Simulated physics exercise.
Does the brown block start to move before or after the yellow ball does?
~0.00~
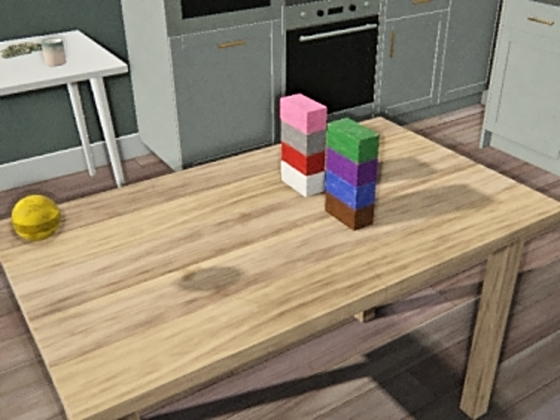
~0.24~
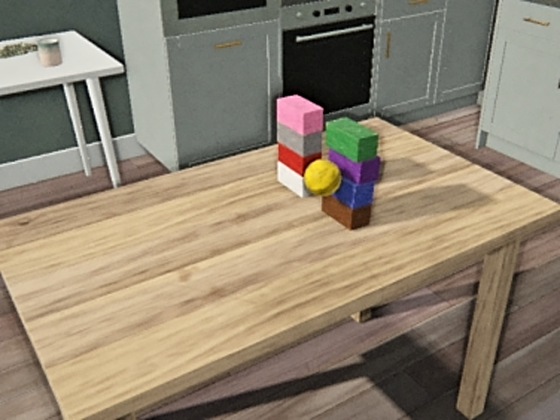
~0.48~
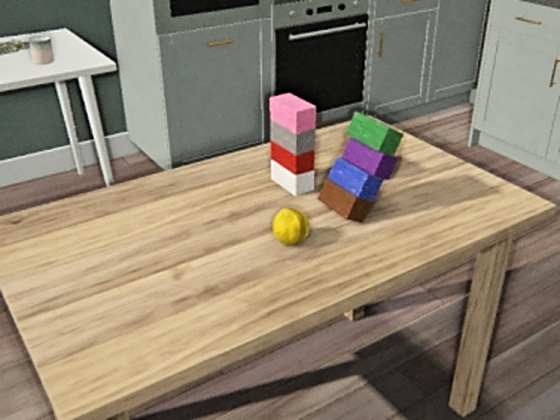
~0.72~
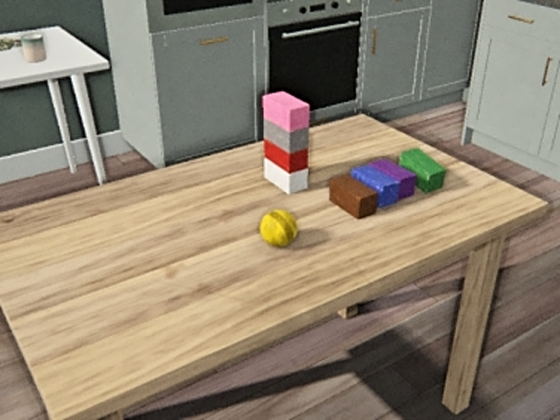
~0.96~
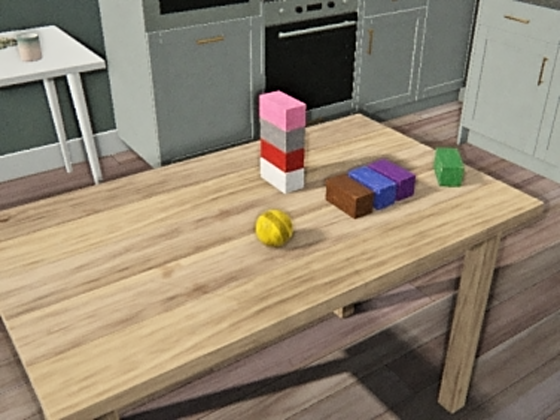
The brown block starts to move after the yellow ball, which is already flying to the stack before the block tilts.
Wooden table holding two block stacks, a yellow ball hitting the right stack and bouncing back, four blocks toppling, the left stack standing.
